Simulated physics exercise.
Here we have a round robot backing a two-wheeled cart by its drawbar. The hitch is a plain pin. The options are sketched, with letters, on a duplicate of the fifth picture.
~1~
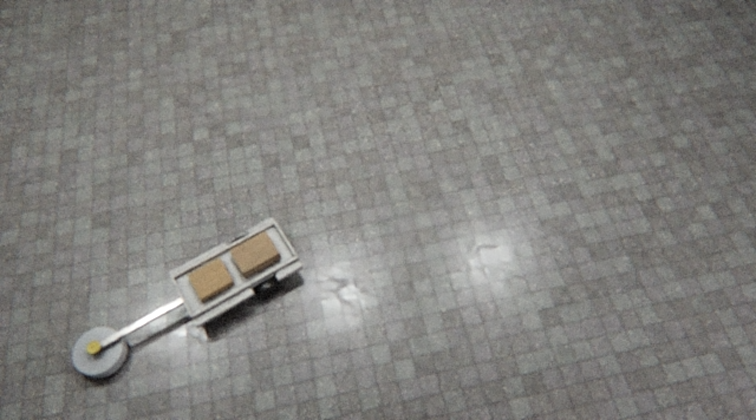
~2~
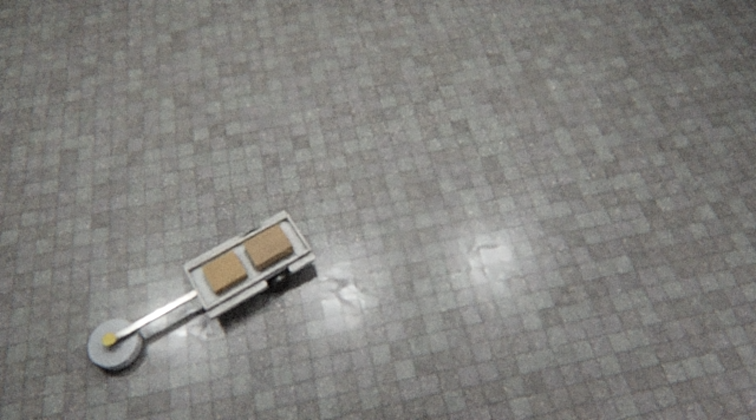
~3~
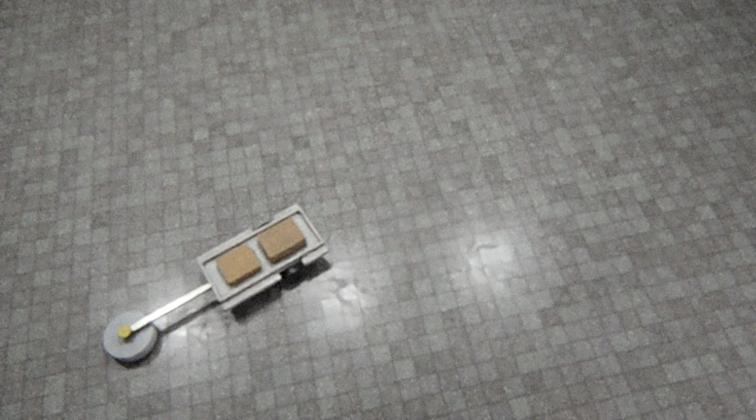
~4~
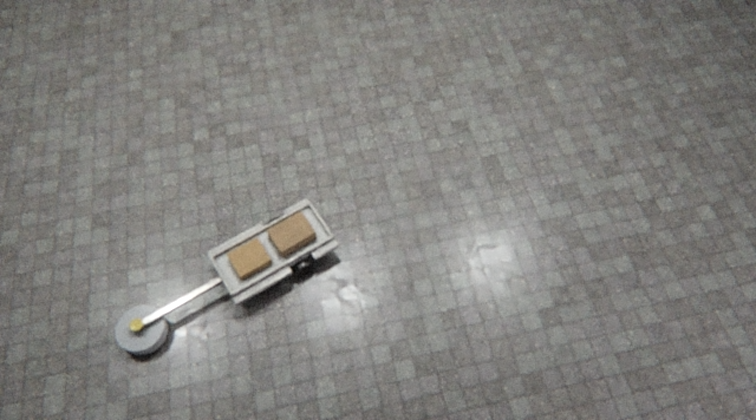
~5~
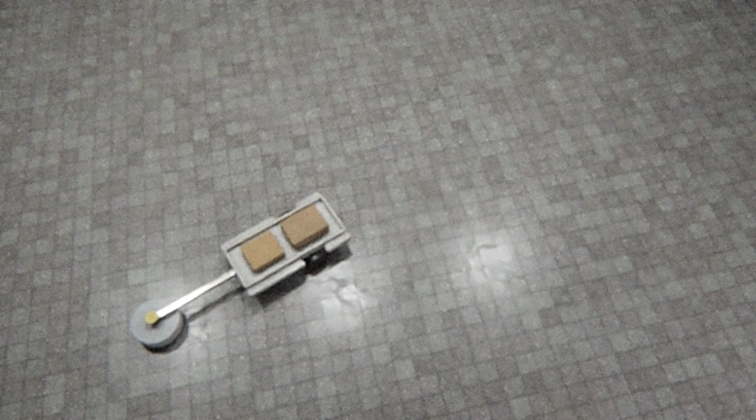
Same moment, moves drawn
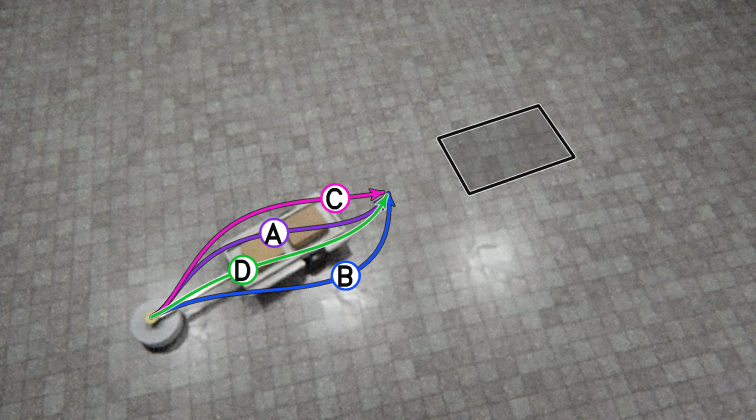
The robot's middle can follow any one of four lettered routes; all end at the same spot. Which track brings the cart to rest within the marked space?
Route A parks it in the bay.
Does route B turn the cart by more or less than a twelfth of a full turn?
More.
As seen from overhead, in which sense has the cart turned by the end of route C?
Clockwise.
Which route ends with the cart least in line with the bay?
B is the worst.
On the copy, A from (151, 317) via (266, 234) to (386, 195); B from (151, 317) via (312, 285) to (389, 193); C from (151, 317) via (247, 216) to (383, 192); D from (151, 317) via (286, 257) to (387, 195); the bay at (506, 148).
On A. First, robot (230, 252), cart (363, 204).
Then, robot (326, 232), cart (448, 176).
Finally, robot (388, 197), cart (508, 149); the cart stands in the bay.
By contrast, B leaves the cart at (407, 89), out of the bay; C leaves the cart at (524, 193), out of the bay; D leaves the cart at (468, 110), out of the bay.
